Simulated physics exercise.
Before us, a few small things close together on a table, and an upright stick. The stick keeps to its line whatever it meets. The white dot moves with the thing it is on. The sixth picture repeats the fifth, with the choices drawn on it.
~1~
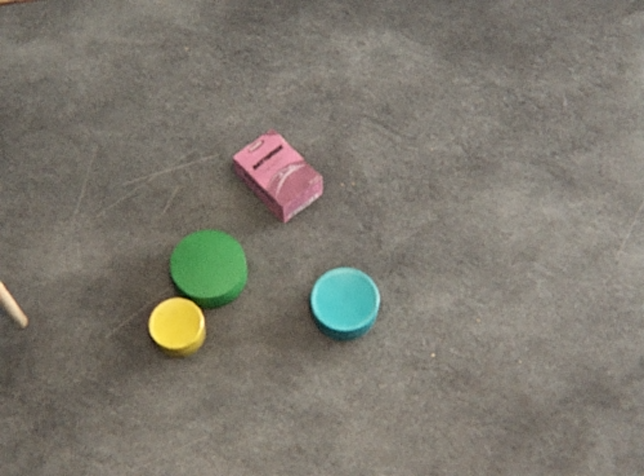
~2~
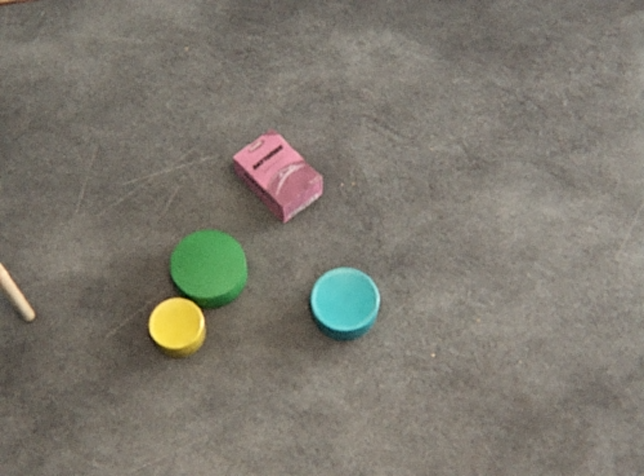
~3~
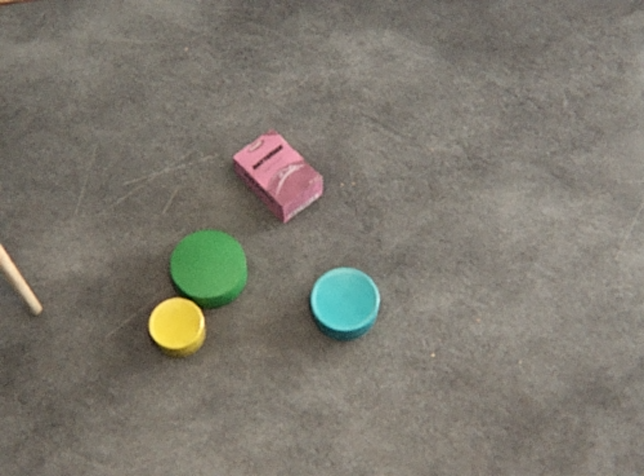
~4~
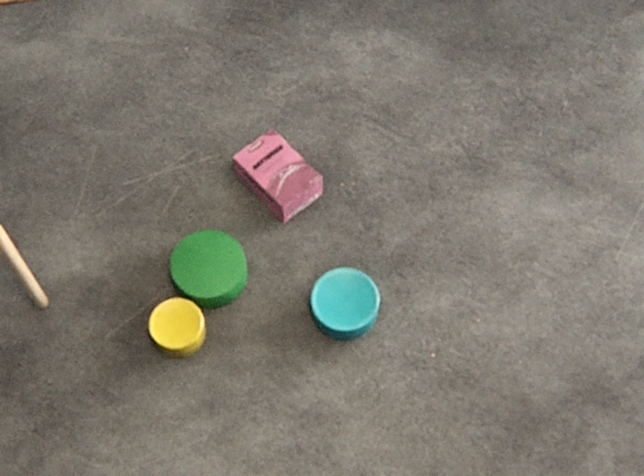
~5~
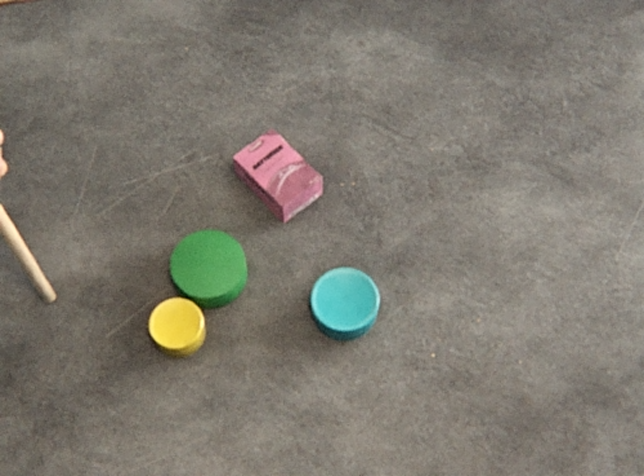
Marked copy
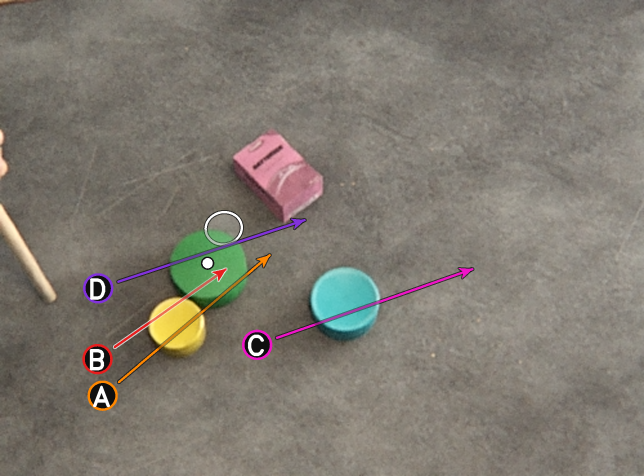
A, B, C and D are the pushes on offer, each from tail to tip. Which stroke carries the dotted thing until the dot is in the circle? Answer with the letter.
Arrow A does it.
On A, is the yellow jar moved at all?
Yes.
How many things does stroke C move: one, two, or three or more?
It moves one.
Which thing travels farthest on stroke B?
The green tin goes farthest.
On the marked copy, A from (119, 382) to (270, 255); B from (115, 347) to (226, 269); C from (277, 338) to (473, 269); D from (118, 282) to (305, 220); the ring at (224, 228); the white dot at (208, 264).
Taking A. A third of the way, foot of the stick (176, 335); green tin (214, 264); yellow jar (206, 323).
Two thirds of the way, foot of the stick (230, 289); green tin (221, 245); yellow jar (231, 322).
When it is over, foot of the stick (270, 256); green tin (223, 237); yellow jar (231, 322); the dot on the green tin is in the ring.
As for the rest, B leaves the dotted thing at (252, 232); C leaves the dotted thing at (209, 270); D leaves the dotted thing at (245, 275).
